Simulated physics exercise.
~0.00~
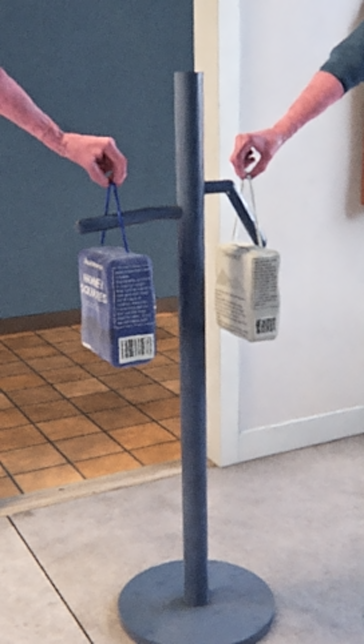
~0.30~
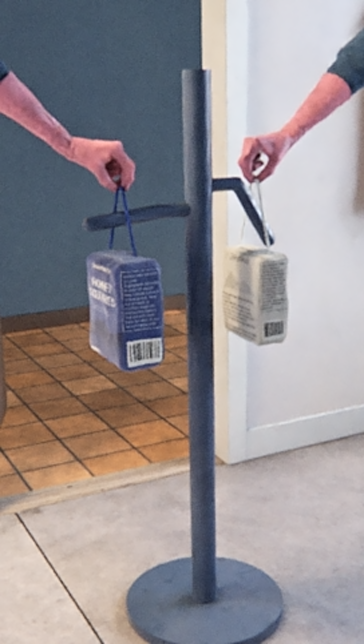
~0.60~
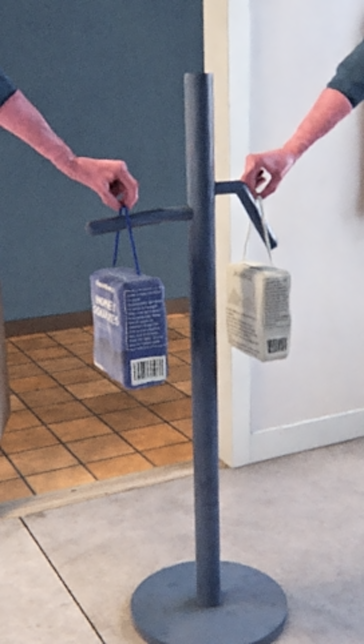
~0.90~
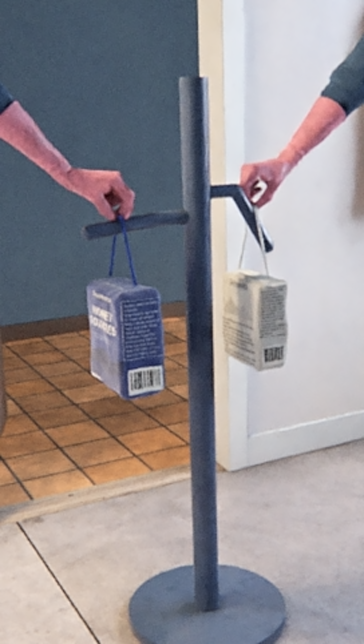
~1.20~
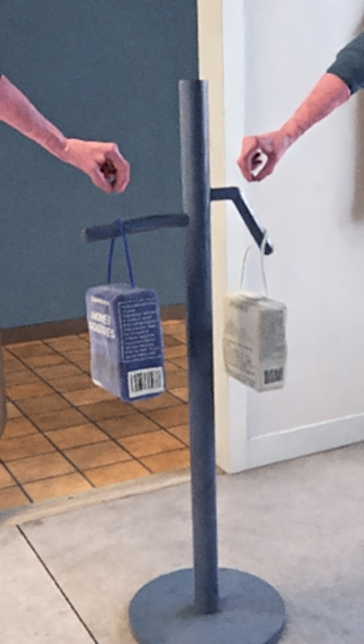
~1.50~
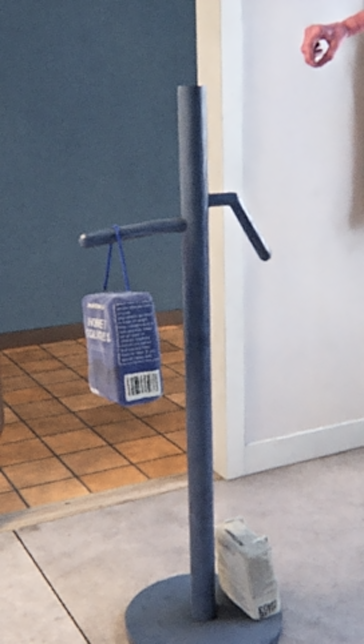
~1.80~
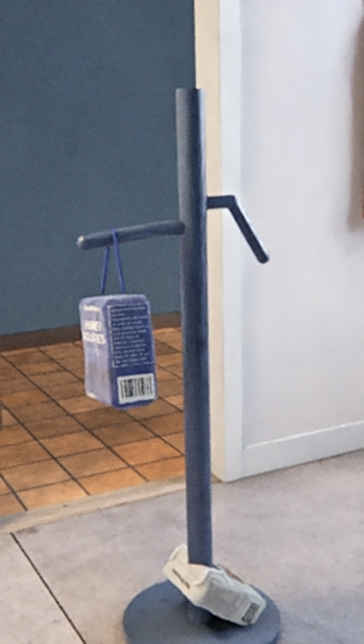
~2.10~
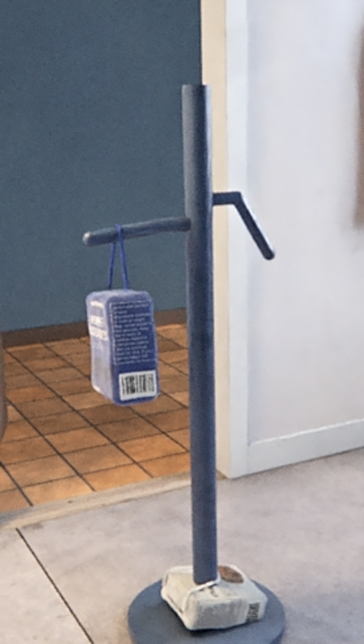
Near a doorway, two hands release hanging sacks; the blue stays up, the white falls down.
